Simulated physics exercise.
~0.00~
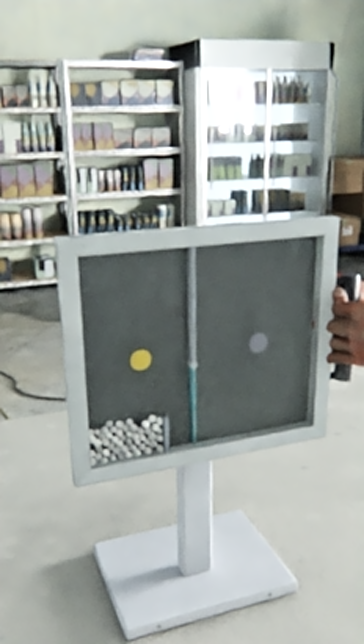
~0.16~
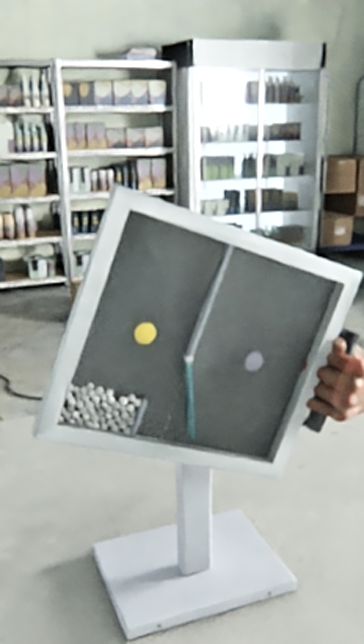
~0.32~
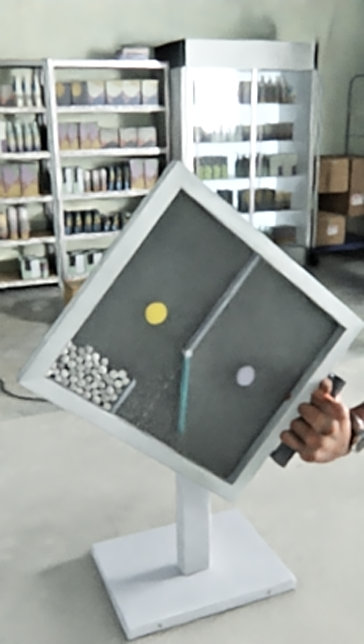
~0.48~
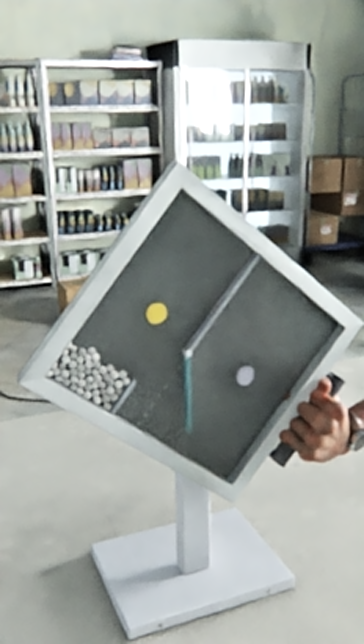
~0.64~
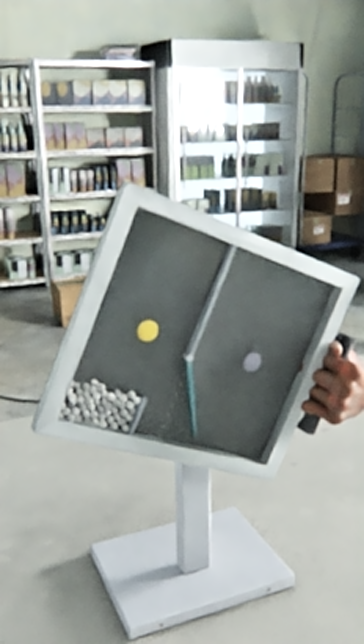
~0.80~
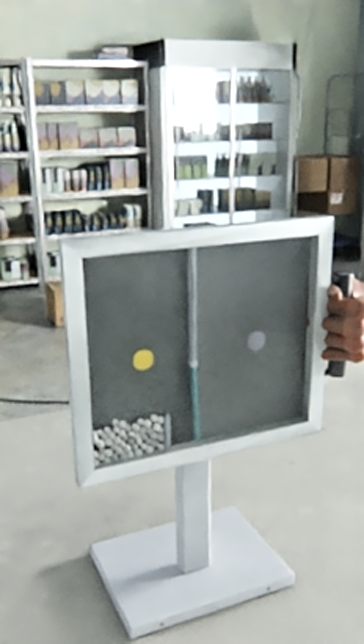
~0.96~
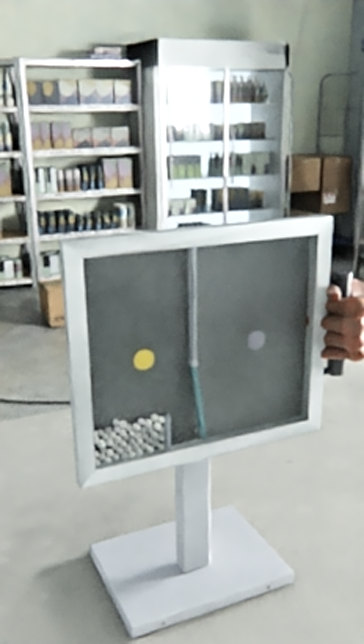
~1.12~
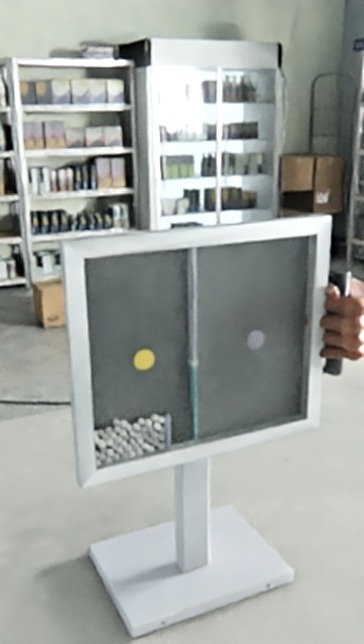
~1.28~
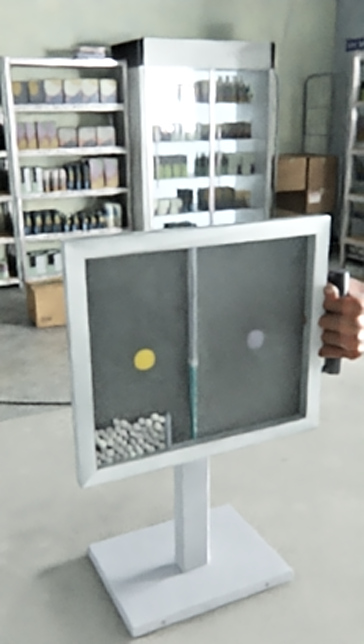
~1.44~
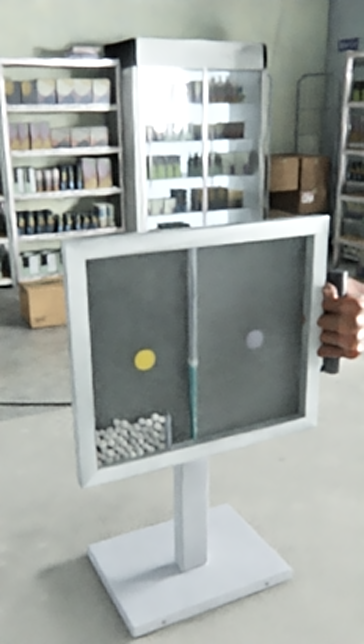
A hand gripping the right edge tilted a framed grey box on a white stand clockwise, held it briefly, then turned it back level, while the small white pills stayed heaped in the lower left corner below the yellow sticker.
